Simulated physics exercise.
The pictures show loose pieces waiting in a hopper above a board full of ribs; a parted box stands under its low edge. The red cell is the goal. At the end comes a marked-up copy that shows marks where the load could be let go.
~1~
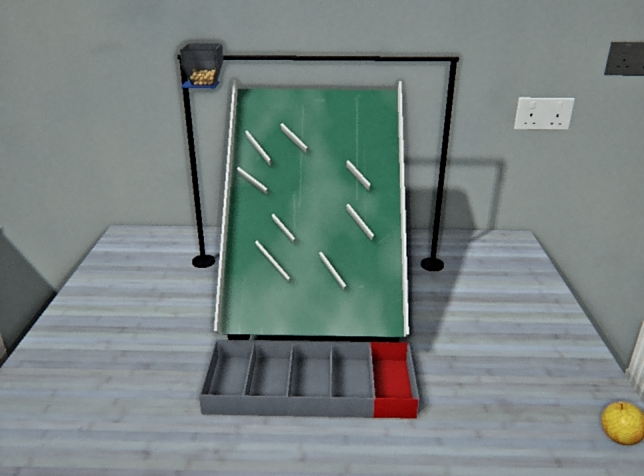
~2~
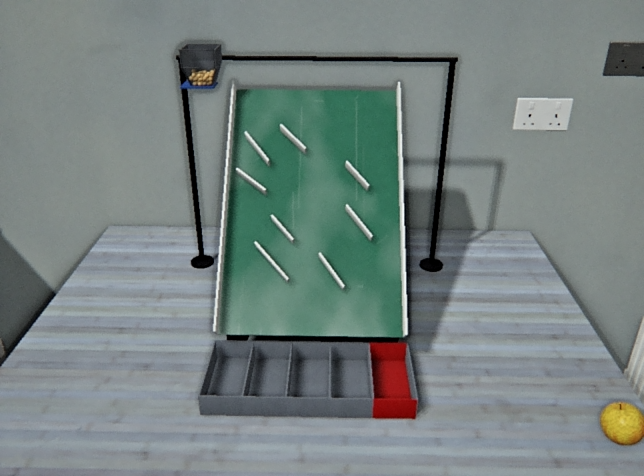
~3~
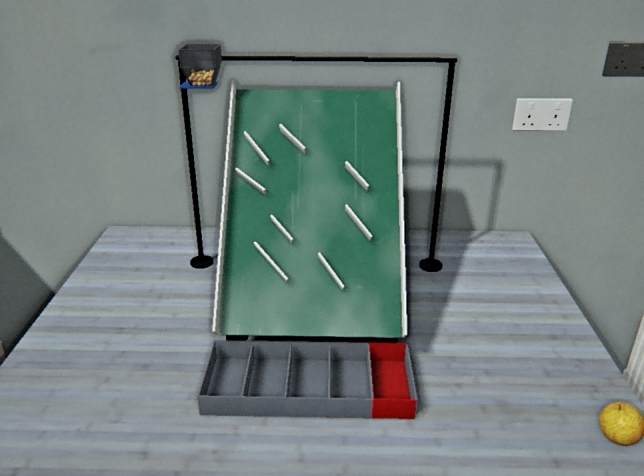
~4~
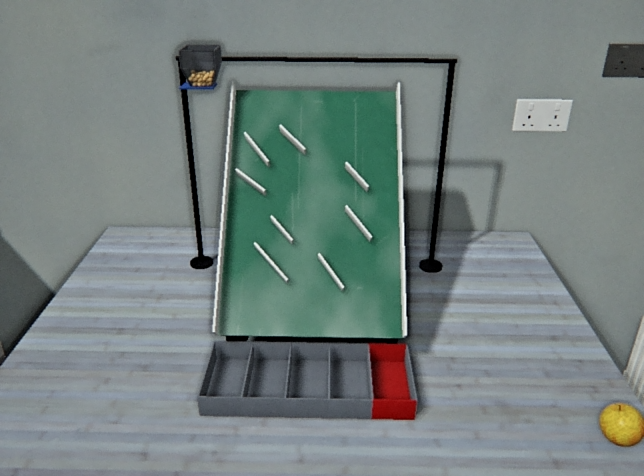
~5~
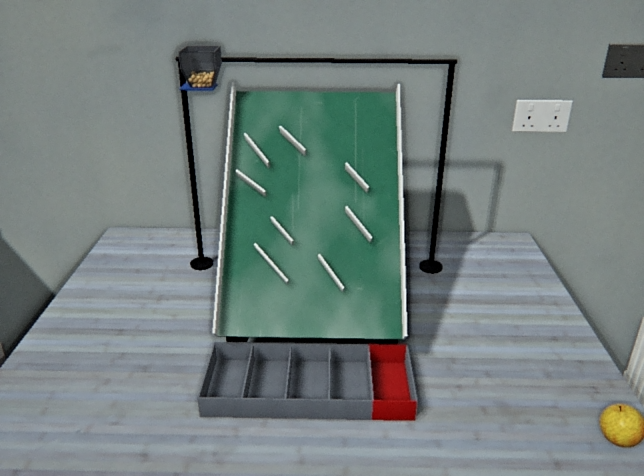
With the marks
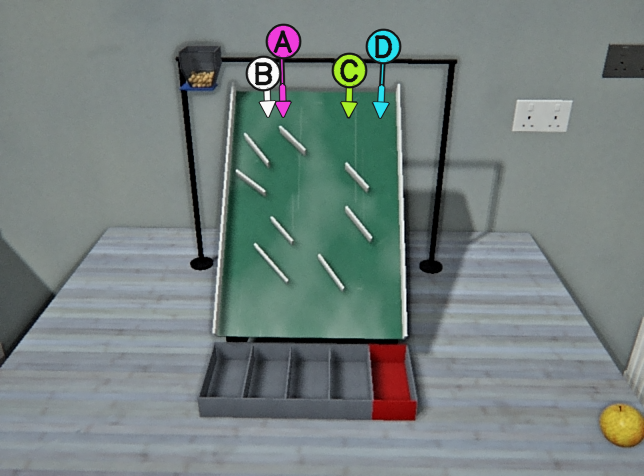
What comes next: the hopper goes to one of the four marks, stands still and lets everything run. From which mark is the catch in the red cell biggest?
Go for D.
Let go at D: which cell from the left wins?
The fifth.
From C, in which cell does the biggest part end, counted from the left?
The fifth.
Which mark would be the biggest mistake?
That is mark B.
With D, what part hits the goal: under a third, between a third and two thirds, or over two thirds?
Over two thirds.
On the marked copy, mark A meets the board at (283, 111); mark B meets the board at (267, 111); mark C meets the board at (348, 111); mark D meets the board at (380, 112).
Choosing A, about half in the red cell, about half in other cells, a stray few outside the box.
Choosing B, a small part in the red cell, most in other cells.
Choosing C, most in the red cell, a small part in other cells, a small part outside the box.
Choosing D, nearly all in the red cell, a small part outside the box.
